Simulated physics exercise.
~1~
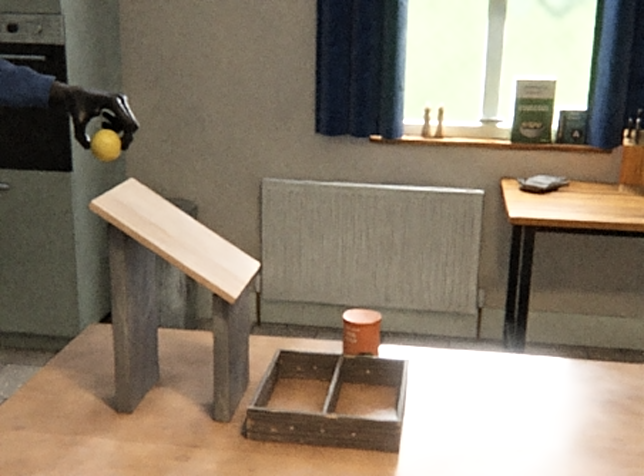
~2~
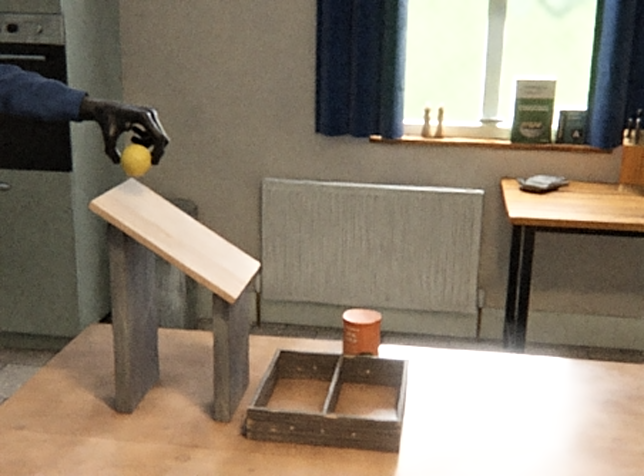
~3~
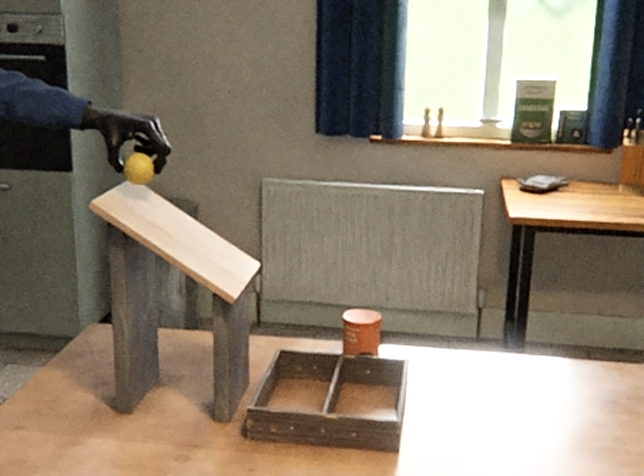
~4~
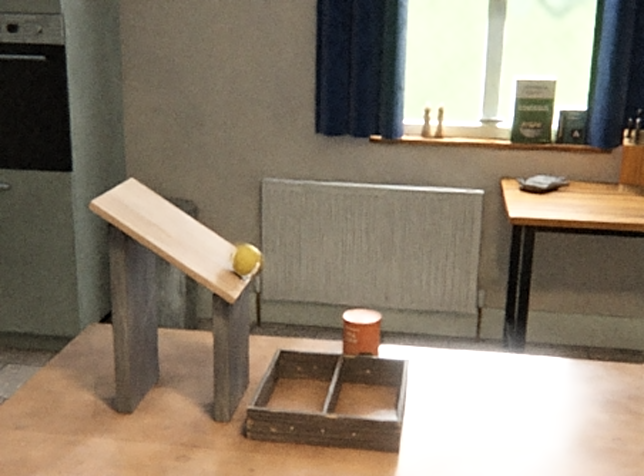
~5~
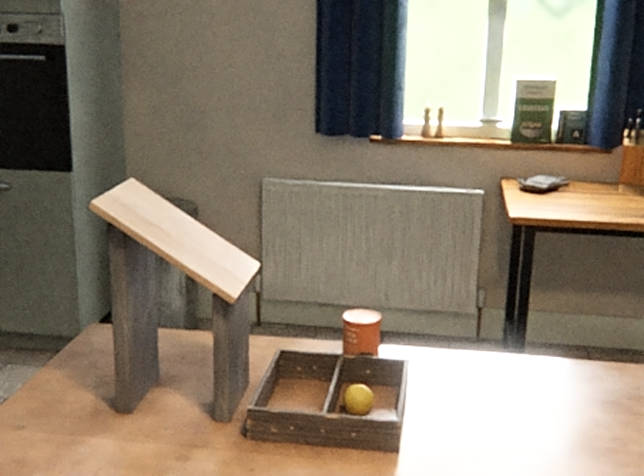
Yellow lemon released by a dark hand rolling down a sloping board and ending in the tray's farther bay, orange tin unmoved.
